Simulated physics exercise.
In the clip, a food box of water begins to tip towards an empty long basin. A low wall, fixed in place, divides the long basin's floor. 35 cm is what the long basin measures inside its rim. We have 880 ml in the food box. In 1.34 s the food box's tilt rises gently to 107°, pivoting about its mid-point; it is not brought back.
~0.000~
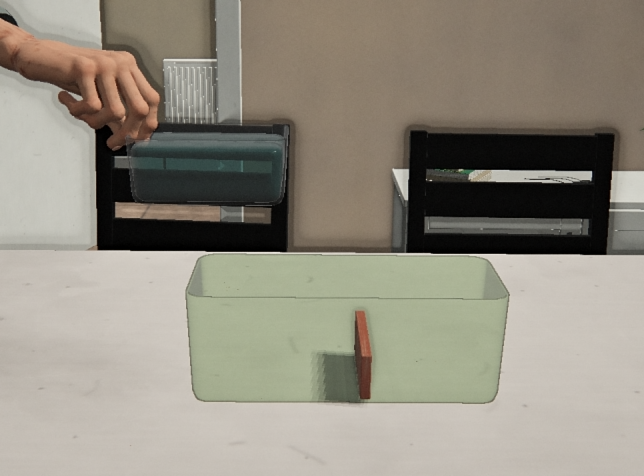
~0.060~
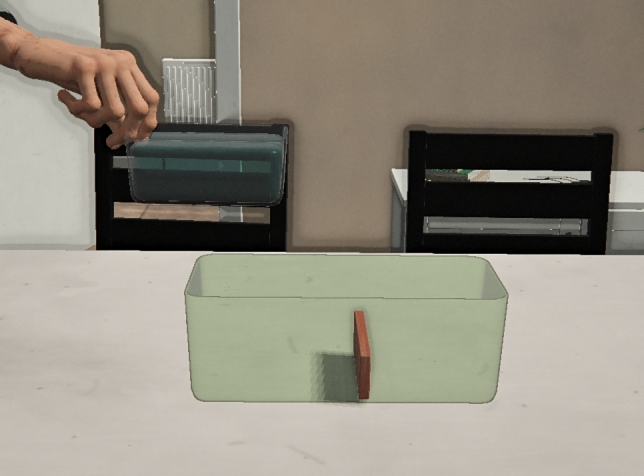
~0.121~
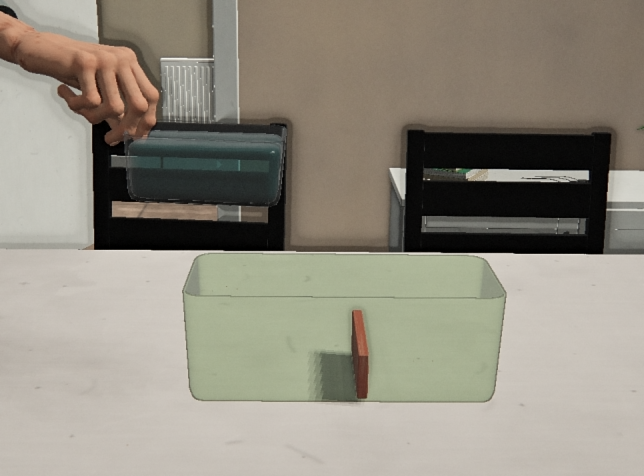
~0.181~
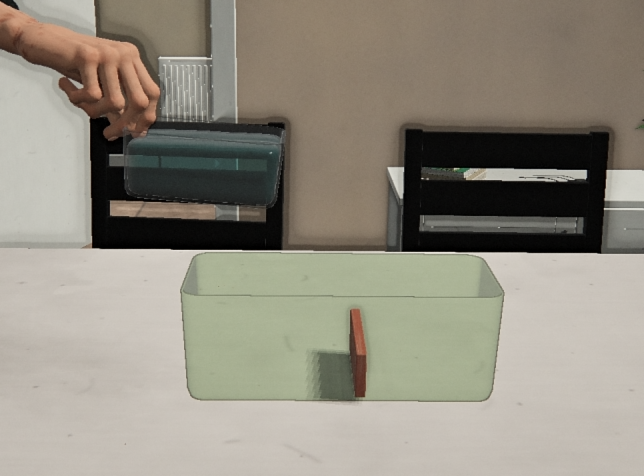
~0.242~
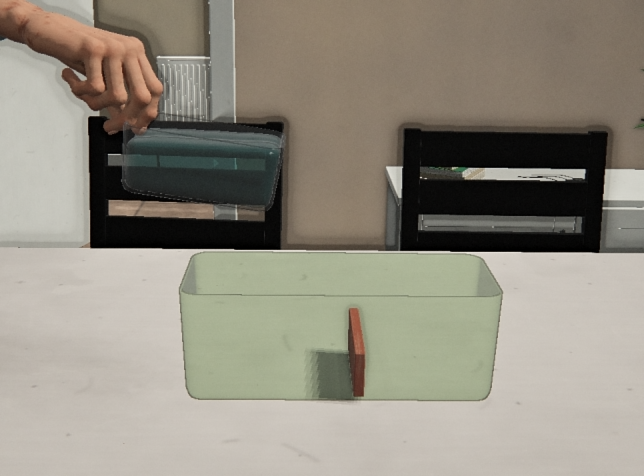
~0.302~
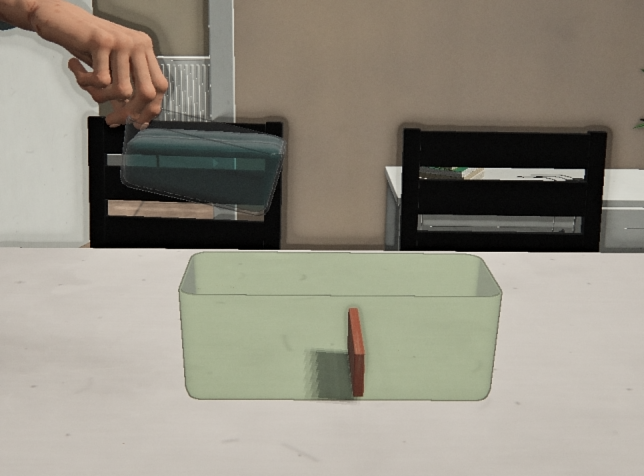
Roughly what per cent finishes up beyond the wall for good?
Roughly 35 per cent.
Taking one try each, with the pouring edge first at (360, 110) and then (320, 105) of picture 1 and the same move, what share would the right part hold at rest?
It comes to 75 per cent, and then 65 per cent.
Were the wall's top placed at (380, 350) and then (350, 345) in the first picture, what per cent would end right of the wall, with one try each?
First 20, then 50 per cent.
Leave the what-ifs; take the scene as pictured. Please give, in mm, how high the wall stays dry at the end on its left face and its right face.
Roughly 34 mm on the left side and roughly 38 mm on the right.
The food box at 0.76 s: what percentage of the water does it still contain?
34 %.
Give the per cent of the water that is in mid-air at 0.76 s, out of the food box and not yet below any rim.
Near 36 per cent at that moment.
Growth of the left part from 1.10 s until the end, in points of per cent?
I'd put it near 10 percent.
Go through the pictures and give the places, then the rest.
Tilt 0°; pouring edge (286, 134); surface from (138, 140) to (285, 142); the long basin's rim runs from (193, 276) to (498, 278); the wall's top is at (363, 333), in the first frame.
Tilt 1°; pouring edge (286, 135); surface from (136, 139) to (284, 143), in the second frame.
Tilt 2°; pouring edge (285, 136); surface from (135, 138) to (283, 142), in the third frame.
Tilt 5°; pouring edge (284, 139); surface from (134, 137) to (281, 142), in the fourth frame.
Tilt 8°; pouring edge (283, 143); surface from (133, 136) to (281, 142), in the fifth frame.
Tilt 13°; pouring edge (284, 149); surface from (133, 136) to (284, 143), in the sixth frame.
Then, 0.76 s in, the tilt is 65° and 35 per cent is still to pour, 14 is left of the wall and 15 right of it.
Then, 1.10 s in, the tilt is 99° and 6 per cent is still to pour, 50 is left of the wall and 35 right of it.
Then, 1.46 s in, the tilt is 107° and 0 per cent is still to pour, 59 is left of the wall and 35 right of it.
Then, 1.84 s in, the tilt is 107° and 0 per cent is still to pour, 59 is left of the wall and 35 right of it.
Finally, 59 per cent lies left of the wall, 35 right of it and 6 outside.
